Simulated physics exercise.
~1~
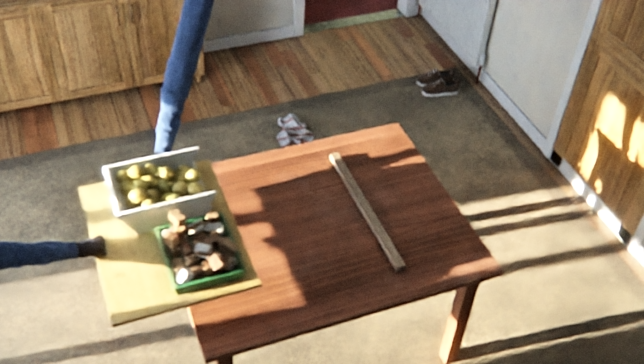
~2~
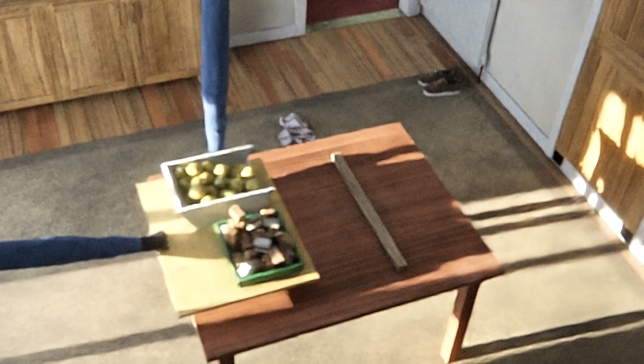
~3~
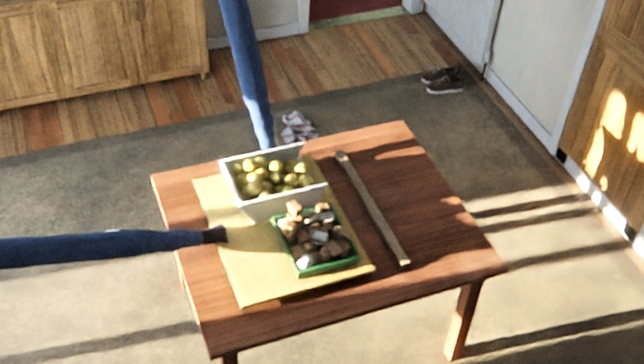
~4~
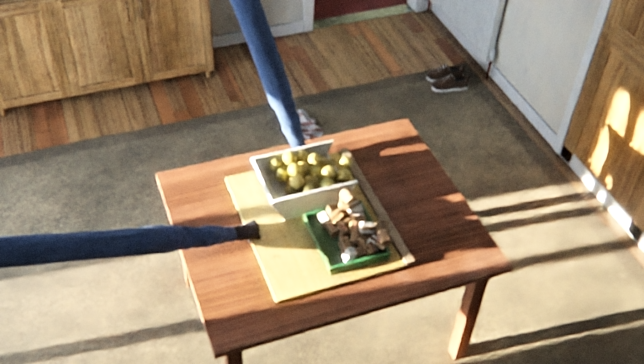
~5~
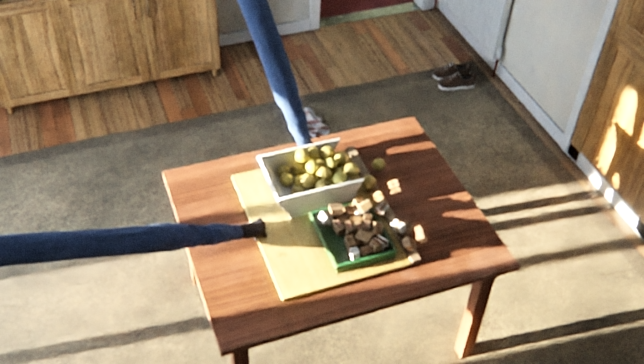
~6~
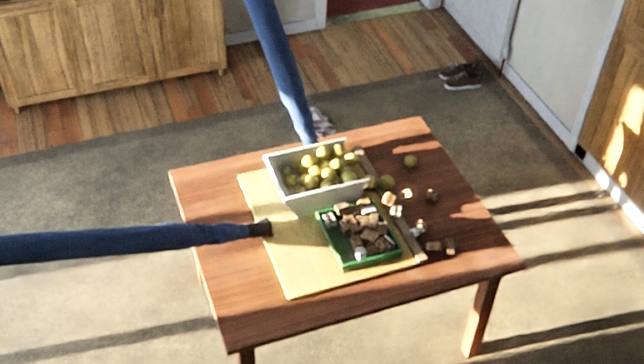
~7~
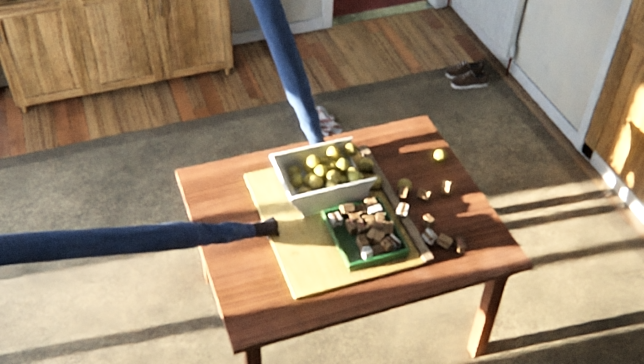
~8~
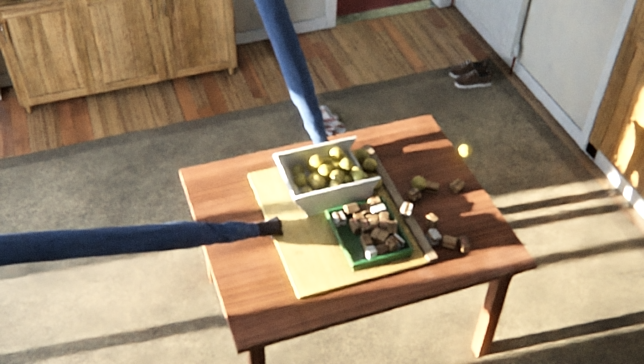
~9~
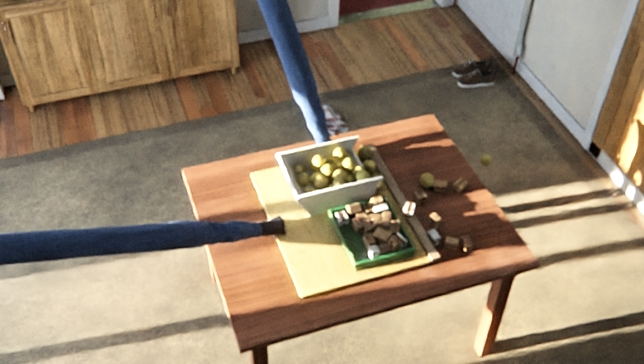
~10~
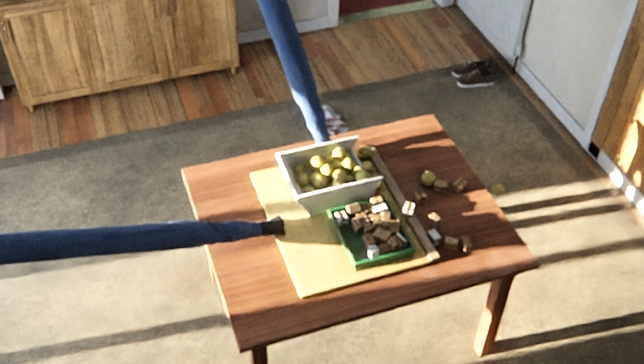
In a sunlit room, blue-sleeved arms shove a board of two trays across a table, spilling some yellow apples and little parcels.
